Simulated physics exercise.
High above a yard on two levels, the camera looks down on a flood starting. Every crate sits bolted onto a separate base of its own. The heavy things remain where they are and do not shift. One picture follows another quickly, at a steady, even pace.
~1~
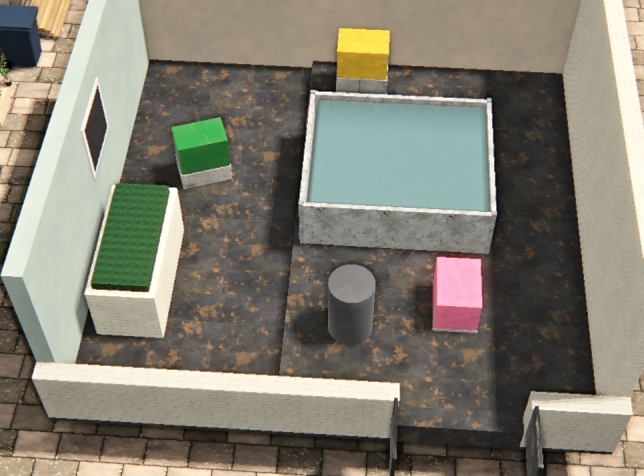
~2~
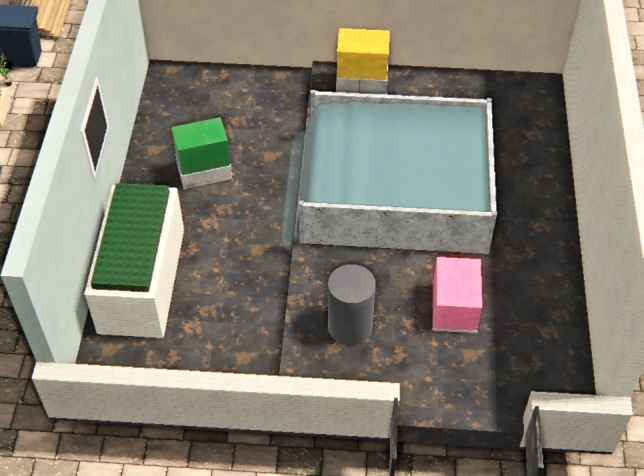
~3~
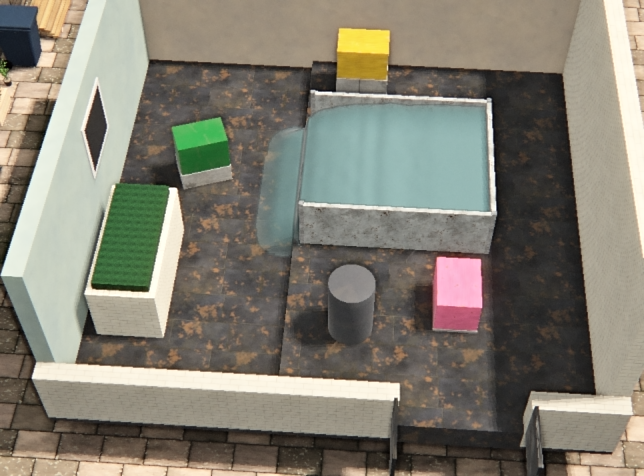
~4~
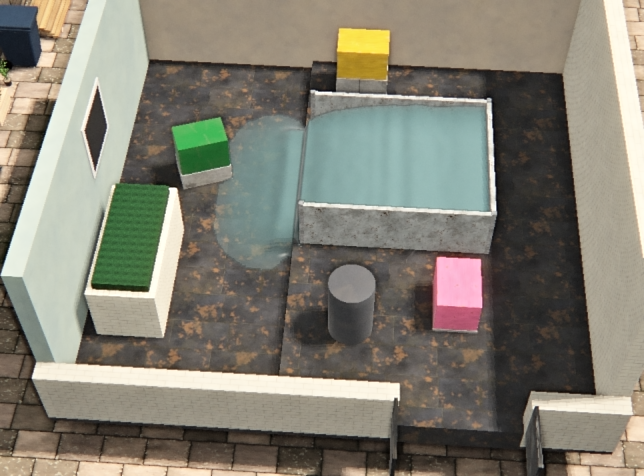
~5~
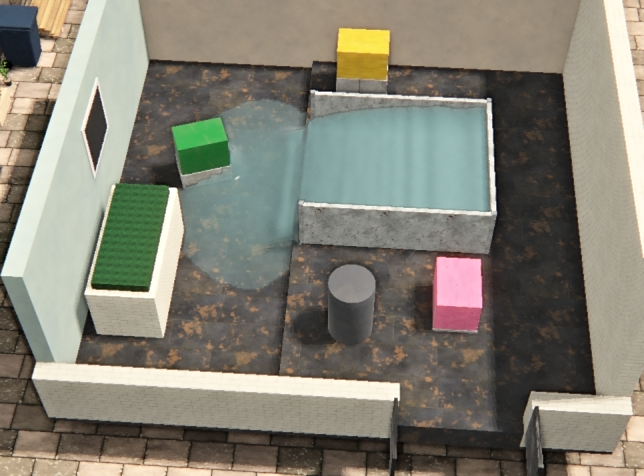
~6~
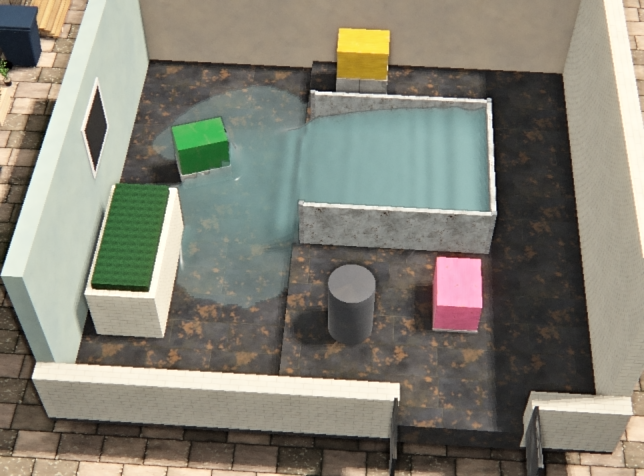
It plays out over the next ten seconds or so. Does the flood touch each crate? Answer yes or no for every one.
Green crate: Yes; yellow crate: No; pink crate: Yes.
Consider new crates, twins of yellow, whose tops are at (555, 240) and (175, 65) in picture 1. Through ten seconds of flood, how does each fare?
I'd expect the first one is left untouched and the next one gets submerged.
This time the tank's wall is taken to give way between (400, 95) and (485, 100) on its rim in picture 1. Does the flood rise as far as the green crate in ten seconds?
In that case the green crate is never flooded.
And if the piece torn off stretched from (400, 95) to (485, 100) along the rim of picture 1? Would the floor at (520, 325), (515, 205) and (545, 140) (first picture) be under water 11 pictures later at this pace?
Untouched, soaked, soaked.
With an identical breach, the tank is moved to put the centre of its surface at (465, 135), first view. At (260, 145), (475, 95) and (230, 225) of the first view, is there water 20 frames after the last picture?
Results in order - swamped, left untouched, swamped.
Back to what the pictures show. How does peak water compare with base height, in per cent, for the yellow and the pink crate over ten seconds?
Roughly 70 per cent for the first, 180 per cent for the second.
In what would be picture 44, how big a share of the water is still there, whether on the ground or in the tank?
My reckoning gives about 100 %.
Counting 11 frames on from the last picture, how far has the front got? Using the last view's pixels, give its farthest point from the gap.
I'd say near (69, 393).
A moment on, water covers 35 % of the floor; the green crate water round its plinth, the yellow crate not reached, the pink crate not reached.
Next, water covers 40 % of the floor; the green crate water round its plinth, the yellow crate not reached, the pink crate not reached.
Then, water covers 55 % of the floor; the green crate water round its plinth, the yellow crate water round its plinth, the pink crate not reached.
Later, water covers 85 % of the floor; the green crate water round its plinth, the yellow crate water round its plinth, the pink crate water round its plinth.
In the end, water covers 100 % of the floor; the green crate was topped, the yellow crate stayed above the water, the pink crate was topped.
